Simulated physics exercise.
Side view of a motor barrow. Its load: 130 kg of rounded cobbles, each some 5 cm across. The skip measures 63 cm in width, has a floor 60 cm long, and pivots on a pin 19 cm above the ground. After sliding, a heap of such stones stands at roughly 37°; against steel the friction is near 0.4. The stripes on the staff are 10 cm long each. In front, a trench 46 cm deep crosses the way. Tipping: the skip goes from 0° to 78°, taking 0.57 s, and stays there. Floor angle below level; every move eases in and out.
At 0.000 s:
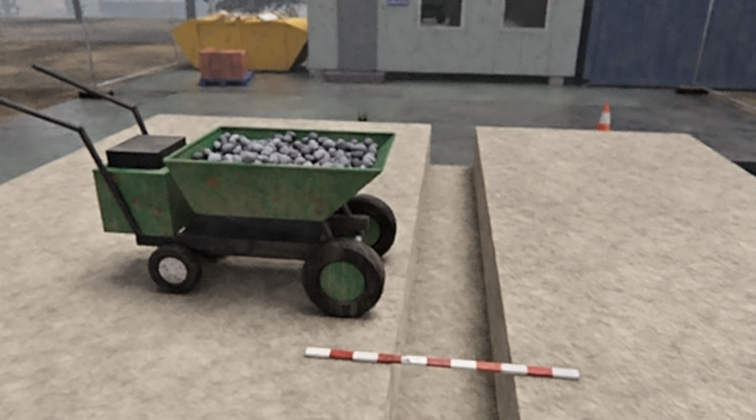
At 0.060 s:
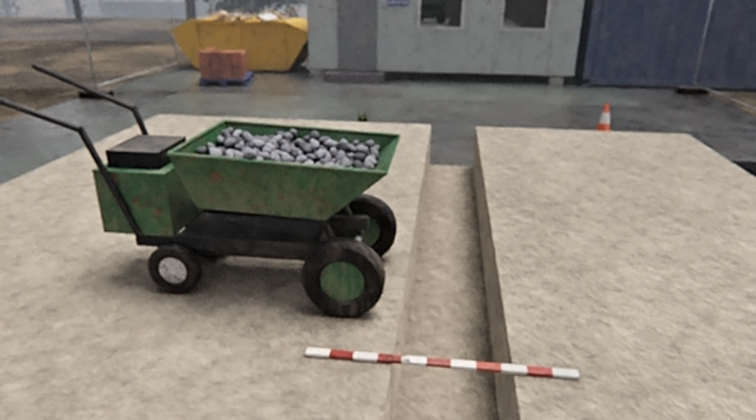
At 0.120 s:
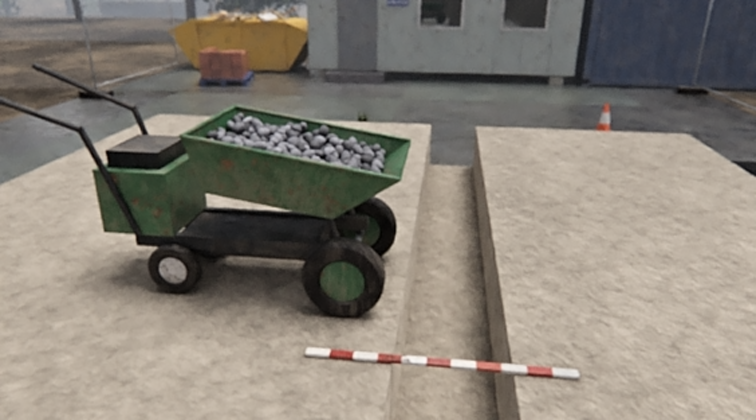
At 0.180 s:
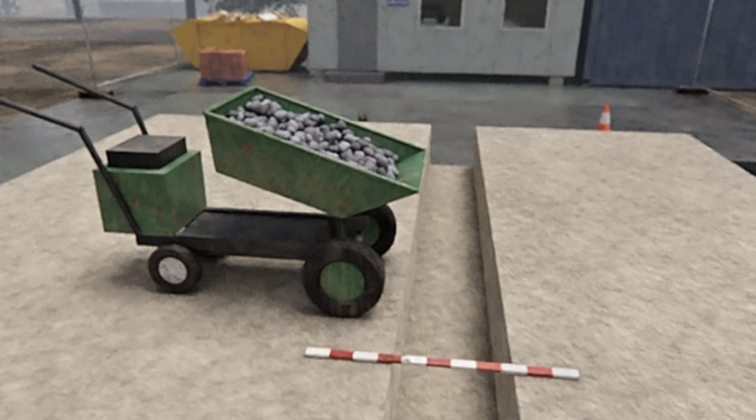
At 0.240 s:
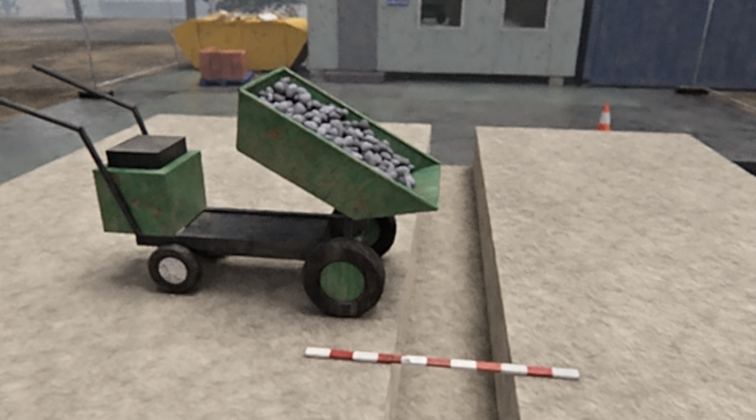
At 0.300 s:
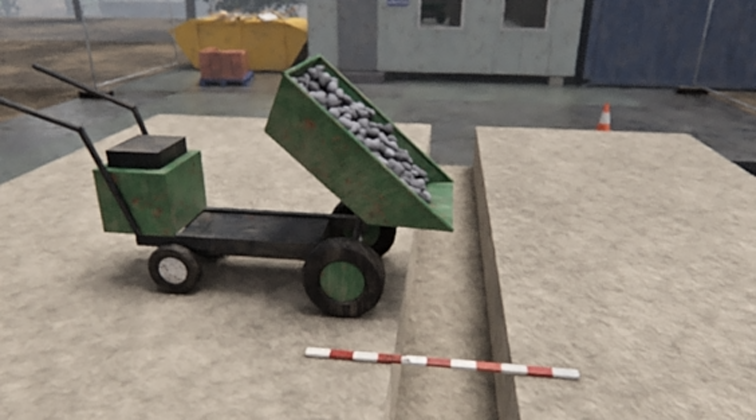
A green motor barrow stood still beside a narrow trench while its skip, loaded with grey stones, tilted forward to the right, its back end rising steeply as the stones shifted toward the lip.
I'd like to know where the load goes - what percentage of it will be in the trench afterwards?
I would put it at about 28 per cent.
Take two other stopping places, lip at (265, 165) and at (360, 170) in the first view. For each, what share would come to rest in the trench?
That gives roughly 80 per cent and roughly 50 per cent.
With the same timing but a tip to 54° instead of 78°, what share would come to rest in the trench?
With that change, near 35 per cent.
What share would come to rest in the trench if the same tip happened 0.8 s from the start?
45 %.
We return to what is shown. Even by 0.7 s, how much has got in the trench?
20 per cent, give or take.
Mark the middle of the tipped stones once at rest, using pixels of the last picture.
Roughly at pixel (564, 295).
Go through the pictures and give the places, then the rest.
In the first picture, lip at (381, 172), floor tilted 0°, highest stones at (318, 144).
In the second picture, the skip is at 2°, its lip at (386, 174); the top of the load is at (270, 142); the stones move at 0.6 m/s on average.
In the third picture, the skip is at 9°, its lip at (400, 180); the top of the load is at (248, 126); the stones move at 1.2 m/s on average.
In the fourth picture, lip at (418, 192), floor tilted 18°, highest stones at (256, 107); the stones move at 1.7 m/s on average.
In the fifth picture, the skip is at 30°, its lip at (437, 209); the top of the load is at (283, 89); the stones move at 2.0 m/s on average.
In the sixth picture, the skip is at 42°, its lip at (453, 231); the top of the load is at (317, 76); the stones move at 2.1 m/s on average.
After 0.4 s the floor is at 66°; 100 % in the skip; the foremost stones are at (461, 243).
After 0.7 s the floor is at 78°; 38 % in the skip, 20 % in the trench, 42 % past the trench; the foremost stones are at (557, 288).
After 1.0 s the floor is at 78°; 0 % in the skip, 28 % in the trench, 72 % past the trench; the foremost stones are past the picture's edge.
After 3.0 s the floor is at 78°; 0 % in the skip, 28 % in the trench, 72 % past the trench; the foremost stones are past the picture's edge.
